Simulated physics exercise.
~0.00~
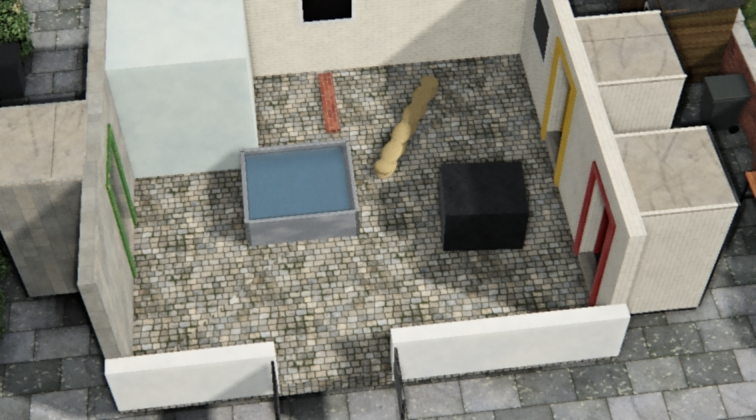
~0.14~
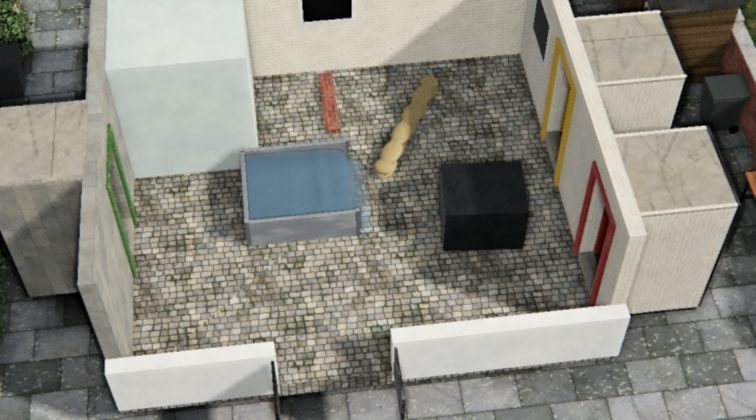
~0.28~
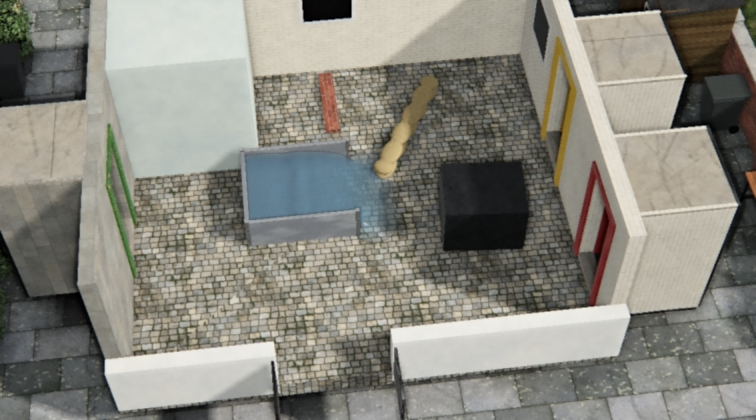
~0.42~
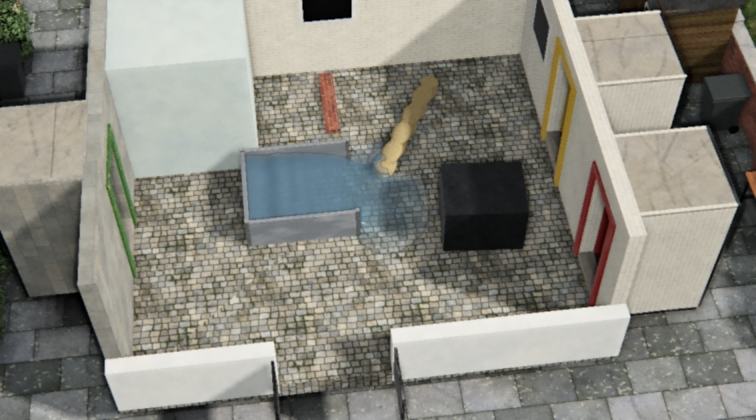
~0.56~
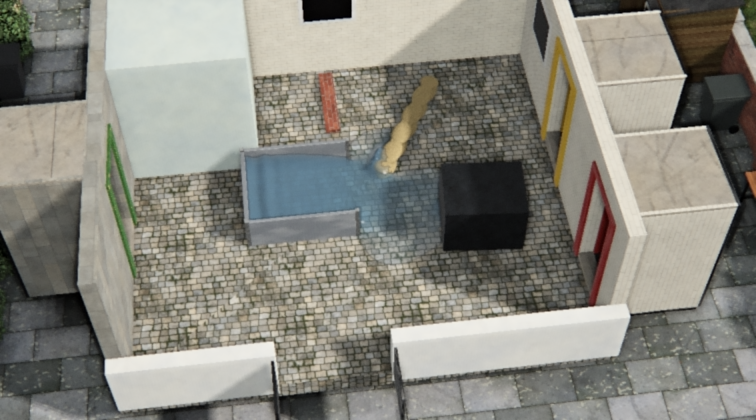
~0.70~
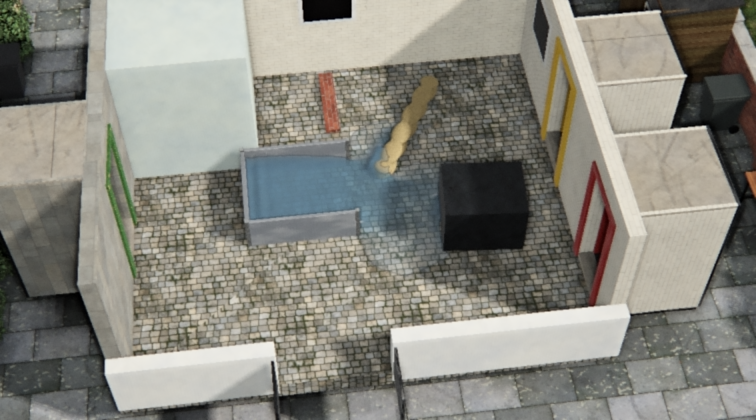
Water pours from the open right side of a gray tank and spreads across the paving.
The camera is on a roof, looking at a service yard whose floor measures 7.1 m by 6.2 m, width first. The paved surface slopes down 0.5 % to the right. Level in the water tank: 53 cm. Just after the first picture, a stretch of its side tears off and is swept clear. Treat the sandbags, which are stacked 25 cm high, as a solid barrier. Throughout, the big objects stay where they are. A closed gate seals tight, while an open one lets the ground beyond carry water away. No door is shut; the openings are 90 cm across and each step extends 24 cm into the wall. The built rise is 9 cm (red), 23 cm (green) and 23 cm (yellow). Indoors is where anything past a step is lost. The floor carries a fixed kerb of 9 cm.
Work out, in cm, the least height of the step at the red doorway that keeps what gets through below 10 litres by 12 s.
It would have to be about 5.5 cm high.
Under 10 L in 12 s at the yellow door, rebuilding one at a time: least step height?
At yellow, roughly 14.0 cm.
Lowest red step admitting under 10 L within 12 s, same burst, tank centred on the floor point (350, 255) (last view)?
18 cm, give or take.
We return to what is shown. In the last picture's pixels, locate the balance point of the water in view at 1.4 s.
I'd put it close to (359, 196).
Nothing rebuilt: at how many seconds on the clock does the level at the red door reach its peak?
It peaks at about 4.5 s.
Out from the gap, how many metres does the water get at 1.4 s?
Distance from gap: Approx. 3.4 m.
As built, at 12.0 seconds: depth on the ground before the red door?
About 5.0 cm.
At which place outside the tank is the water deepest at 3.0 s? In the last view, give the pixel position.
Near (517, 56).
After 1.4 s water covers 20 % of the floor, deepest (36 cm) near (432, 220); it has not reached the red door.
After 3.0 s water covers 50 % of the floor, deepest (20 cm) near (517, 56); 2 cm at the red door, 0 litres in over its 9 cm step.
After 12.0 s water covers 85 % of the floor, deepest (8 cm) near (506, 86); 5 cm at the red door, 0 litres in over its 9 cm step.
At the red door as built, the water arrived by 2.6 s and peaked near 8 cm at 4.4 s.
Run again over the same 12 s with other heights there, 25 litres in over 4 cm, 3 litres over 6.5 cm. The limit of 10 litres is kept from about 5.5 cm up.
